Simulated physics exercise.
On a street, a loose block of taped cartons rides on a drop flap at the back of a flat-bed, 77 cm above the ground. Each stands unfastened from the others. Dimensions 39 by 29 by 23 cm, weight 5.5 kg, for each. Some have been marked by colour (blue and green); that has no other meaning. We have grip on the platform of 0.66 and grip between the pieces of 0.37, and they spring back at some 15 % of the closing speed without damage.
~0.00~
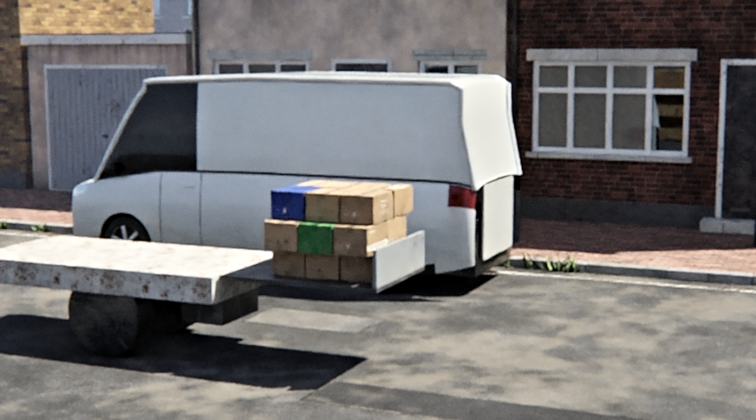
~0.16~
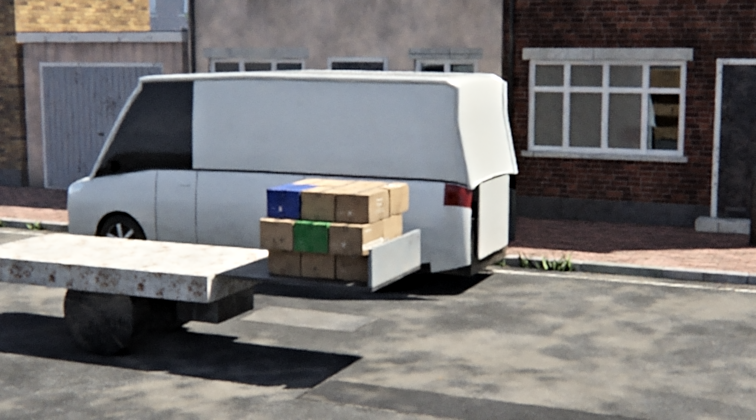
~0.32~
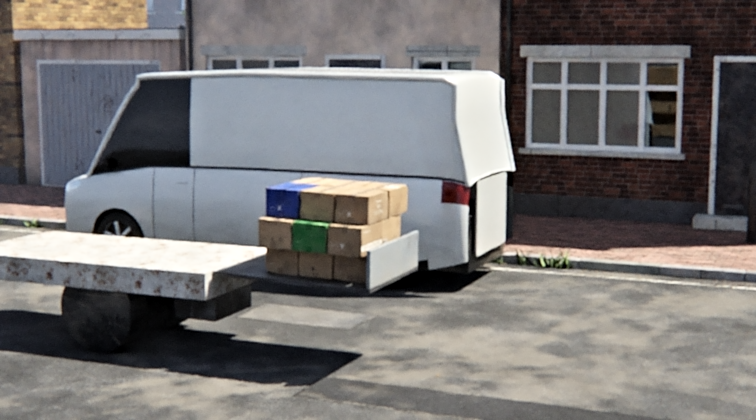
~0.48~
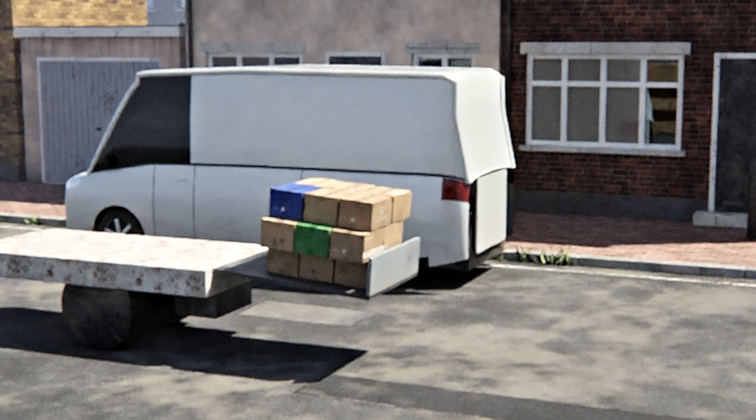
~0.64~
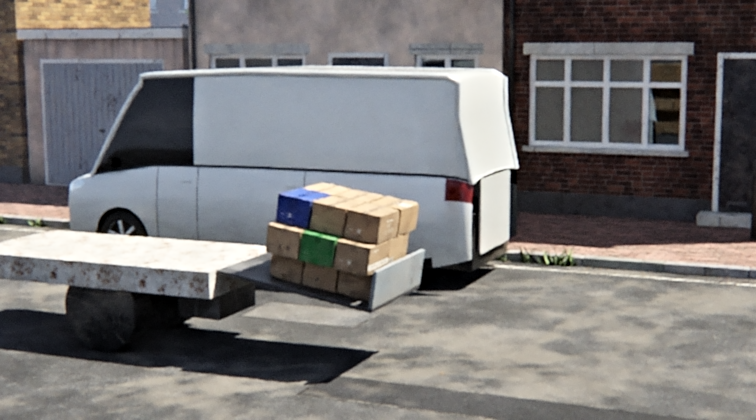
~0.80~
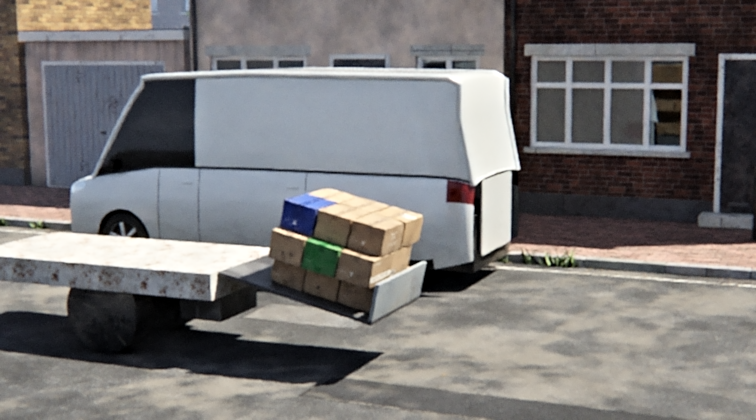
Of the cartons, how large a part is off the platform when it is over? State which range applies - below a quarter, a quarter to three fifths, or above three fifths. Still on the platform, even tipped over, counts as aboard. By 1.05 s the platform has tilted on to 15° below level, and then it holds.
That share falls below a quarter.
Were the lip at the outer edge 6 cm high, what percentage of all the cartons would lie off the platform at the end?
Share at the end: 0 percent.
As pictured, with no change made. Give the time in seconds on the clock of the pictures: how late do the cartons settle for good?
I'd put it around 1.5 seconds.
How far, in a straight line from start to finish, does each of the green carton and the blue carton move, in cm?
Moved: Green 20, blue 20.
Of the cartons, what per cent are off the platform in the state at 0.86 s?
It's 0 percent at that point.
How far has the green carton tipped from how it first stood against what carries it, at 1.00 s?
Rotation: Approx. 0°.
By 0.86 s, slope 13°; none of the 18 cartons off the platform.
By 0.92 s, slope 14°; none of the 18 cartons off the platform.
By 1.00 s, slope 15°; none of the 18 cartons off the platform.
When it is over (1.8 s), slope 15°; none of the 18 cartons off the platform; blue carton unmoved; green carton unmoved. That is 0 per cent. In pixels of the last frame, middles, blue carton near (312, 219), green carton near (331, 260).
